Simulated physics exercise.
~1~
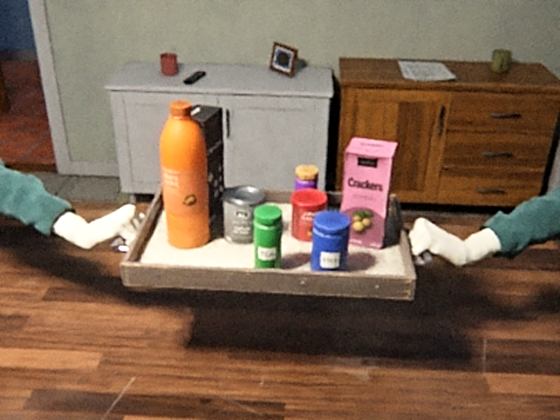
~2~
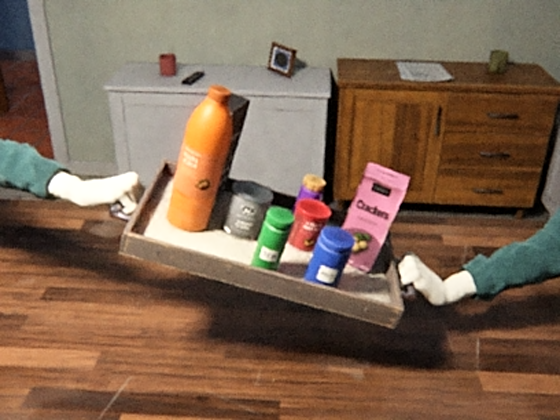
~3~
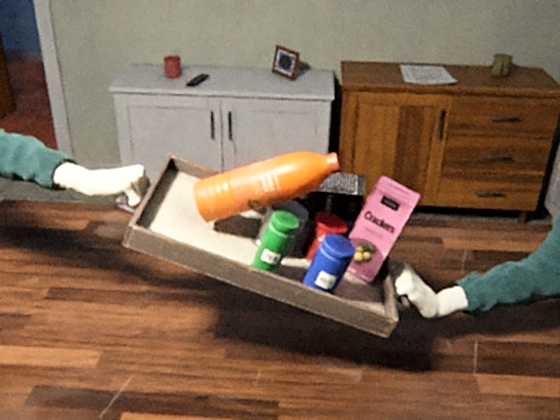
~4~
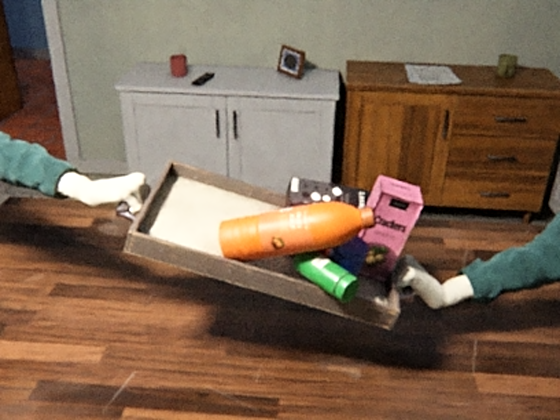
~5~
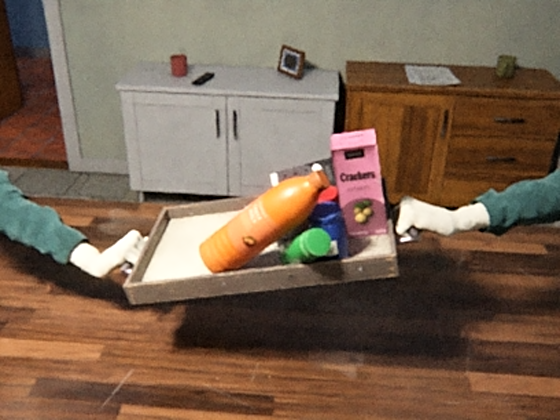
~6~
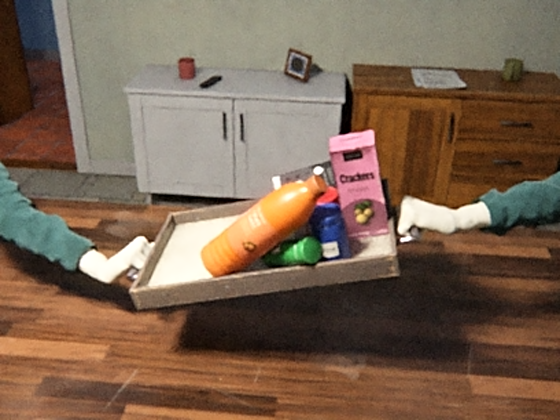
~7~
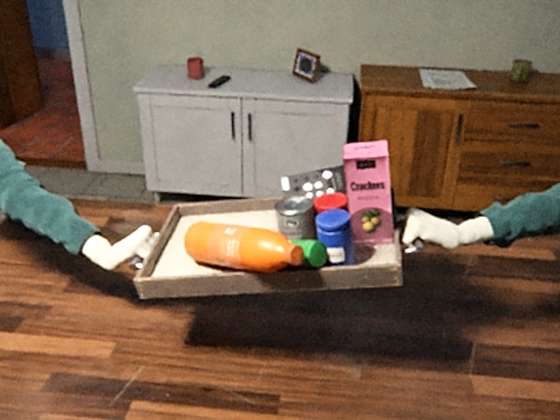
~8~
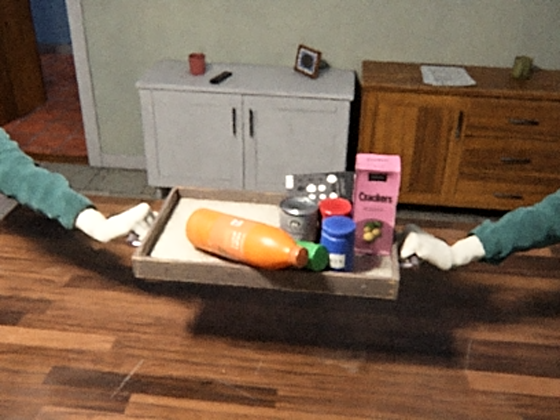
Tray of groceries tipping right then left in two hands, toppling the orange bottle and sliding tins, levelling with pink carton upright.
